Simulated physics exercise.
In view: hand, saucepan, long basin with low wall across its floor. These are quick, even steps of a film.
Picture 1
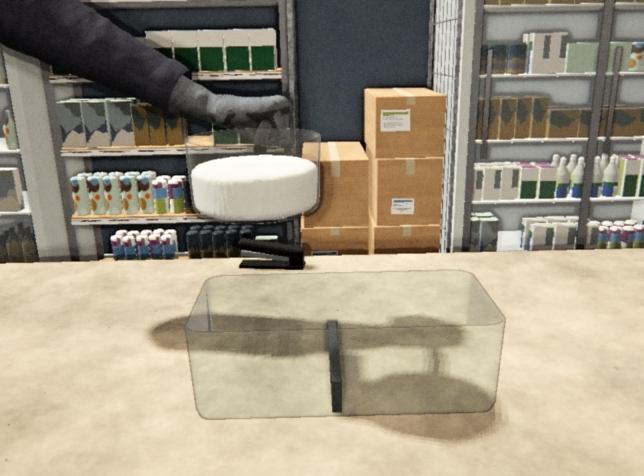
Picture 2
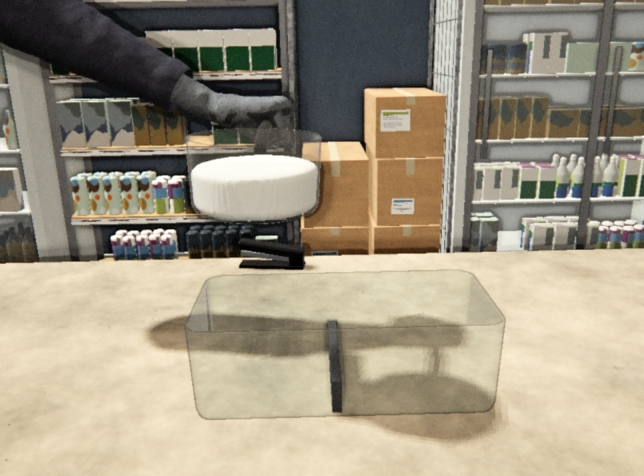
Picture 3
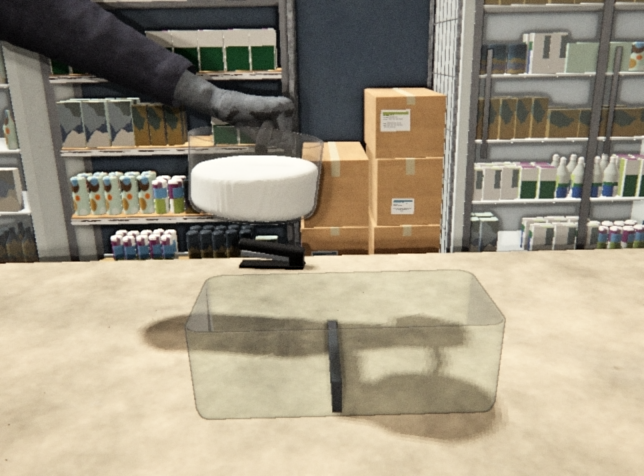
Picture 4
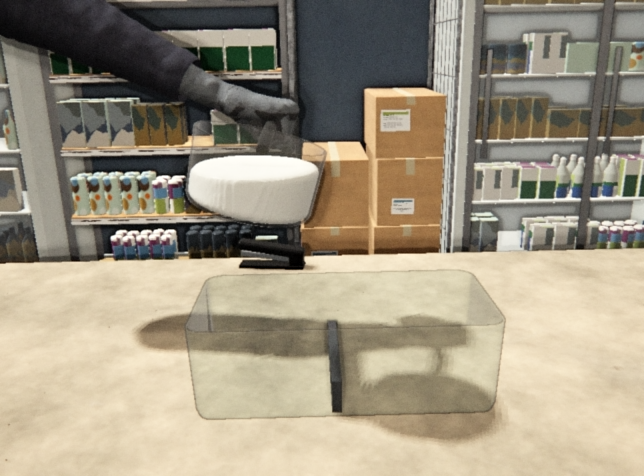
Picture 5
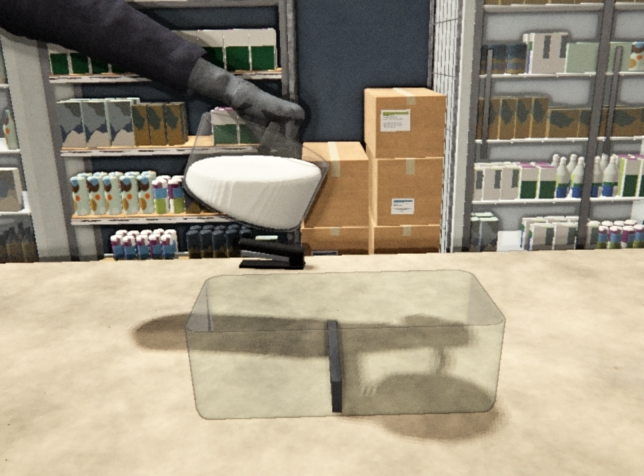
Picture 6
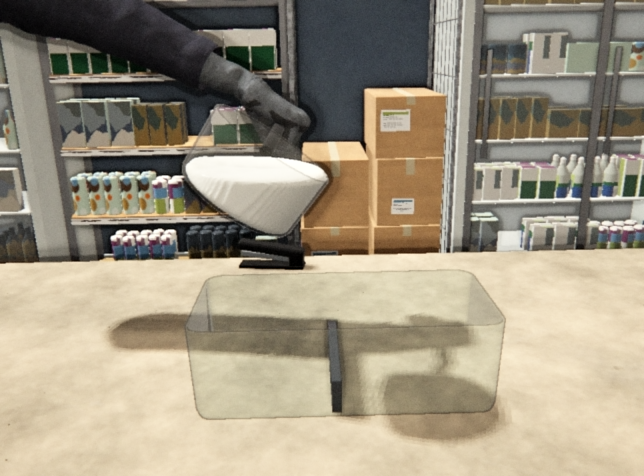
A gloved hand in a dark sleeve reaches in from the upper left, holding a clear round container of white milk above a pale counter, seen from a fixed, level view in a storeroom. Below sits a long transparent basin with a low dark wall across its floor, before a black object, cardboard boxes and stocked shelves. The hand gradually tilts the container rightward, and the milk shifts toward its lower right side.
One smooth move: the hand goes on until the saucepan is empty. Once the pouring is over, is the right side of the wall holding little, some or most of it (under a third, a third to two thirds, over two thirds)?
It holds most.
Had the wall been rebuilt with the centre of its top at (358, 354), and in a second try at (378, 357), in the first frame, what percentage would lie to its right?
Roughly 55 per cent, and 30 per cent.
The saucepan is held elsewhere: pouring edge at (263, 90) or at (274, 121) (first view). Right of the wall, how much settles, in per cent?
35 and 40 per cent.
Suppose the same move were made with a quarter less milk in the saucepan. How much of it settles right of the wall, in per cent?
Roughly 75 in a hundred.
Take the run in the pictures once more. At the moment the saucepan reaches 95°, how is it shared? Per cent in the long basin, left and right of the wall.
Left 0 %, right 25 %.
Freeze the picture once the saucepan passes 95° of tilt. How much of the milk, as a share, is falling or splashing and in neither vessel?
Around 45 in a hundred.
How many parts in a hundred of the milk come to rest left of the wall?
About 15 per cent.
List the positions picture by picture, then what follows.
It leans 0°; its right rim is at (319, 137); the milk meets the walls at (194, 168) and (317, 165); the long basin's rim runs from (197, 303) to (487, 296); the wall's top is at (334, 349), in the first picture.
It leans 2°; its right rim is at (320, 139); the milk meets the walls at (194, 167) and (317, 166), in the second picture.
It leans 6°; its right rim is at (322, 145); the milk meets the walls at (194, 167) and (318, 166), in the third picture.
It leans 14°; its right rim is at (325, 154); the milk meets the walls at (193, 166) and (319, 167), in the fourth picture.
It leans 24°; its right rim is at (327, 166); the milk meets the walls at (192, 165) and (322, 169), in the fifth picture.
It leans 36°; its right rim is at (327, 181); the milk meets the walls at (188, 162) and (328, 171), in the sixth picture.
A moment on, the saucepan is tipped on its side and 33 per cent is still to pour, 0 is left of the wall and 24 right of it.
Next, the saucepan is tipped right over and 6 per cent is still to pour, 12 is left of the wall and 72 right of it.
Then the saucepan is tipped right over and 0 per cent is still to pour, 17 is left of the wall and 81 right of it.
Later the saucepan is tipped right over and 0 per cent is still to pour, 17 is left of the wall and 81 right of it.
In the end 17 per cent lies left of the wall, 81 right of it and 1 outside.
